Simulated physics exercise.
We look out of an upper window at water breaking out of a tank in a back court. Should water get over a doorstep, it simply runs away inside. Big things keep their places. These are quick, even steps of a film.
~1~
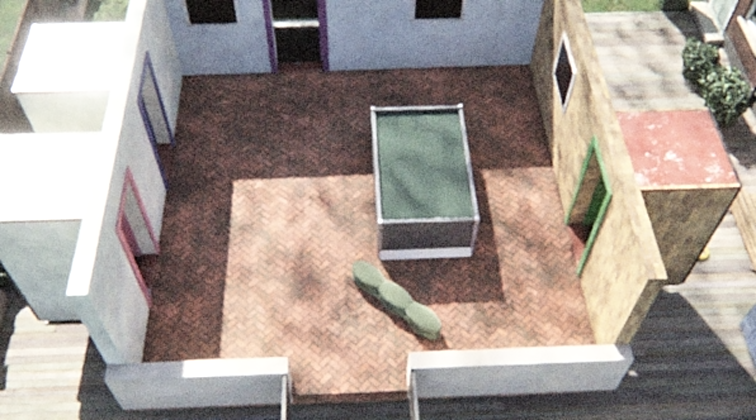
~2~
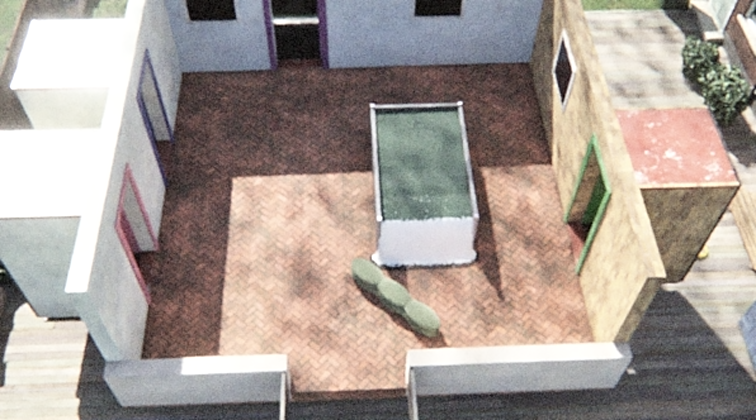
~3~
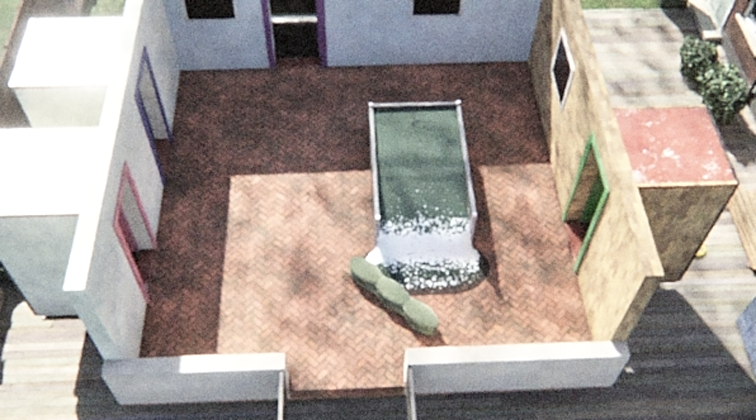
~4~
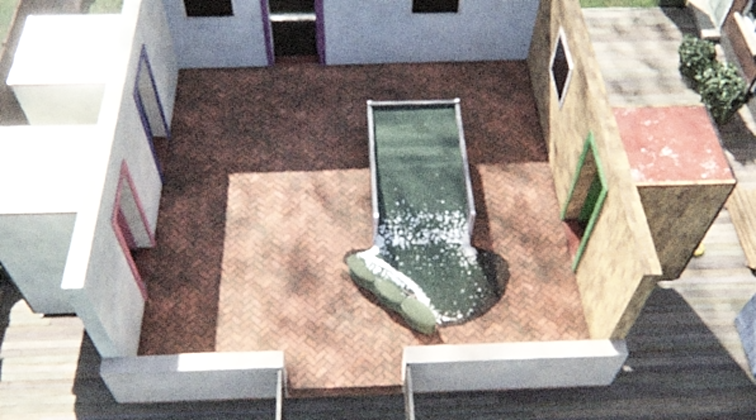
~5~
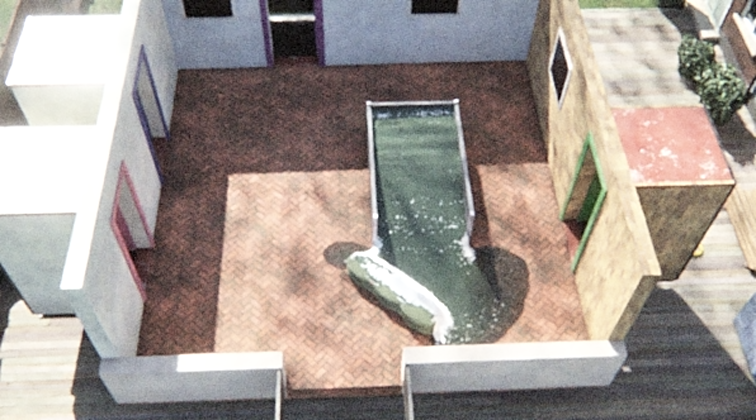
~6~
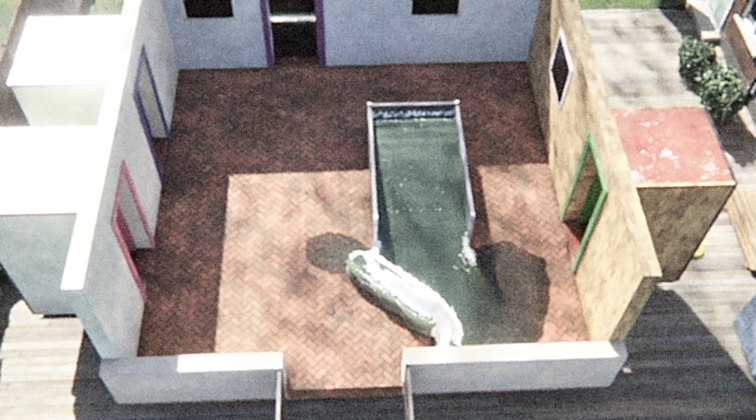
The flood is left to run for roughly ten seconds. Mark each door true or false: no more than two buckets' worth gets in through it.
Blue door: True, pink door: False, purple door: True, green door: False.
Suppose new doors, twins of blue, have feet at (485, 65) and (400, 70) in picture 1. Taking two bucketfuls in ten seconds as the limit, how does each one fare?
Well, the first one tops it and the next one doesn't reach it.
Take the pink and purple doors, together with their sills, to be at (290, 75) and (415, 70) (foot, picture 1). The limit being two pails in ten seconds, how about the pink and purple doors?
Note: Pink does not reach the limit, purple beats the limit.
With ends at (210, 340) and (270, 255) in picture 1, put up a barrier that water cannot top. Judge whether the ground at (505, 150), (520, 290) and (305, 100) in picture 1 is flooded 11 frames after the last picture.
Log, spots one to three: Spared; swamped; spared.
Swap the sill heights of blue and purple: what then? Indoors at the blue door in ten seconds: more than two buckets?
For the blue door, I reckon it ends up above.
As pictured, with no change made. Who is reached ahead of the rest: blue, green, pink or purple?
The green-painted one.
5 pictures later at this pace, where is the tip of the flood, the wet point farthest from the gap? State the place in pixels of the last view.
The farthest wet spot is near (584, 363).
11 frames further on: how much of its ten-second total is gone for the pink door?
Close to 0 percent.
A moment on, water covers 25 % of the floor; the blue door not reached, the pink door not reached, the purple door not reached, the green door not reached.
Next, water covers 40 % of the floor; the blue door not reached, the pink door not reached, the purple door not reached, the green door wet at the sill, nothing in.
Then, water covers 75 % of the floor; the blue door wet at the sill, nothing in, the pink door not reached, the purple door not reached, the green door over two buckets in.
Later, water covers 85 % of the floor; the blue door wet at the sill, nothing in, the pink door over two buckets in, the purple door wet at the sill, nothing in, the green door over two buckets in.
In the end, water covers 90 % of the floor; the blue door under two buckets in, the pink door over two buckets in, the purple door under two buckets in, the green door far over two buckets in.
